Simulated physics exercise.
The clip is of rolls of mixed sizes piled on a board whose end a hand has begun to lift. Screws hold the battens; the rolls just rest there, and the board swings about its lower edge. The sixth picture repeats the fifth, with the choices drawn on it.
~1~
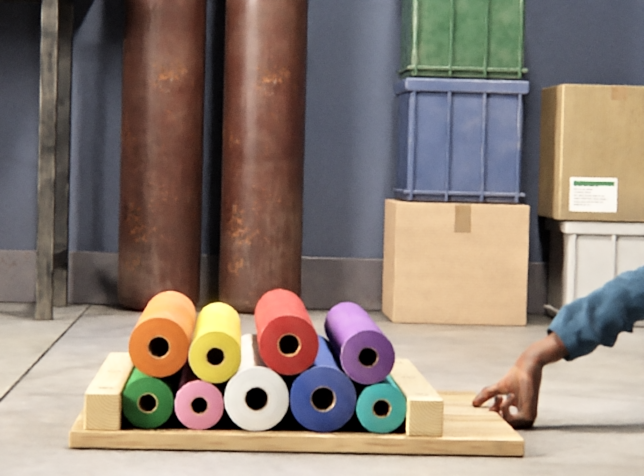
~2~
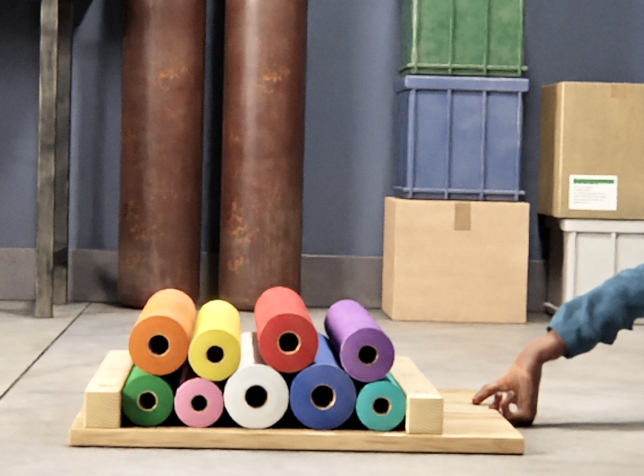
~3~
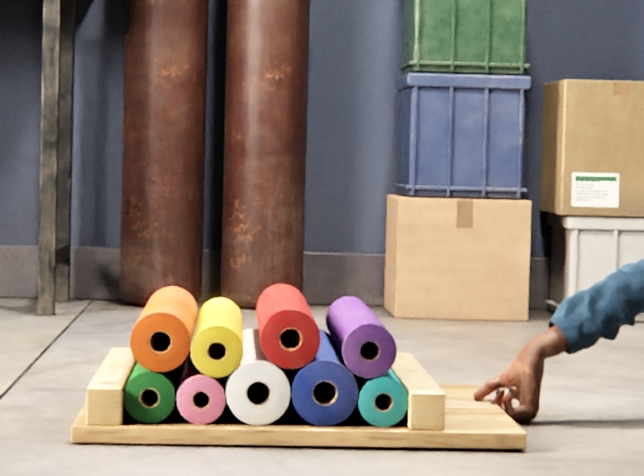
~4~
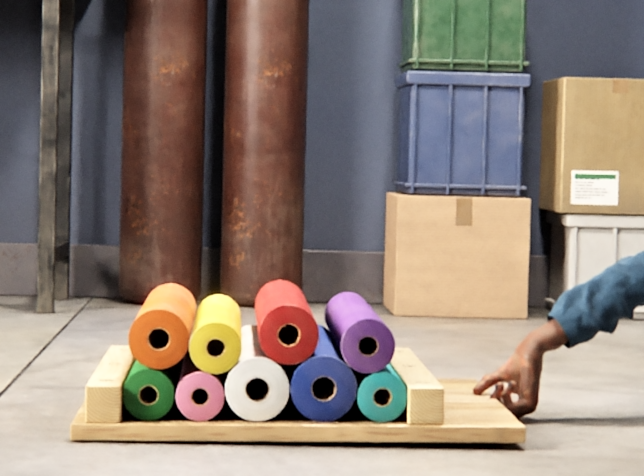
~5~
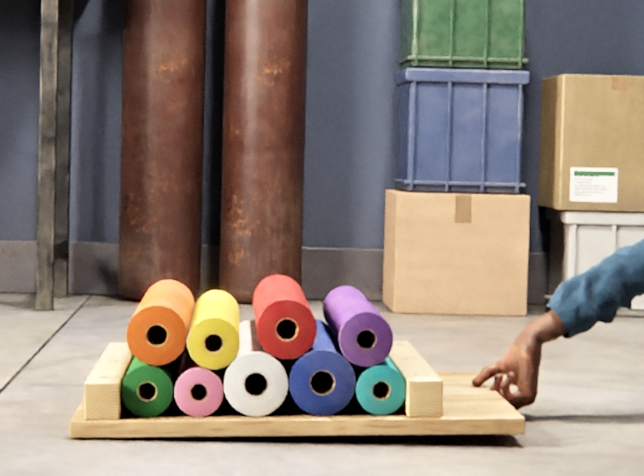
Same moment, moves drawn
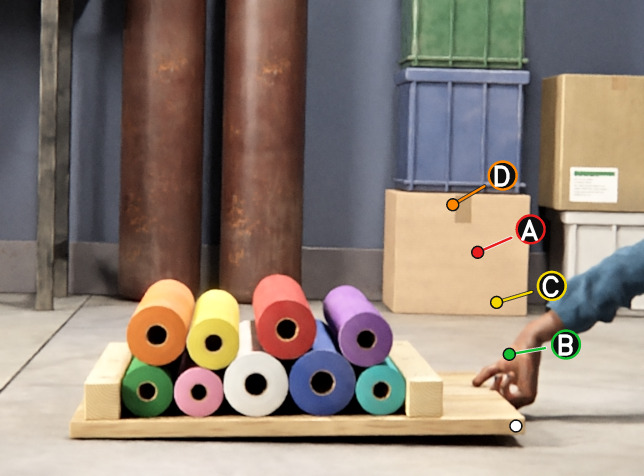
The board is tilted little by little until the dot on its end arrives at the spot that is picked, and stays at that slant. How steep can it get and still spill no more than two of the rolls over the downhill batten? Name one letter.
Mark A is as high as it can go.
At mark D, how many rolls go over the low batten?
At D the number is three.
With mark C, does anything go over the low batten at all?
At C: Yes.
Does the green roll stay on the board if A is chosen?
Yes, with A.
On the copy, A at (477, 252); B at (510, 354); C at (496, 302); D at (453, 205); the white dot at (516, 426).
On A. First, board at 16°.
Then, board at 25°.
Finally, board at 25°, two over the low batten (yellow, orange).
By contrast, B one over the low batten (orange); C two over the low batten (yellow, orange); D three over the low batten (yellow, orange, red).
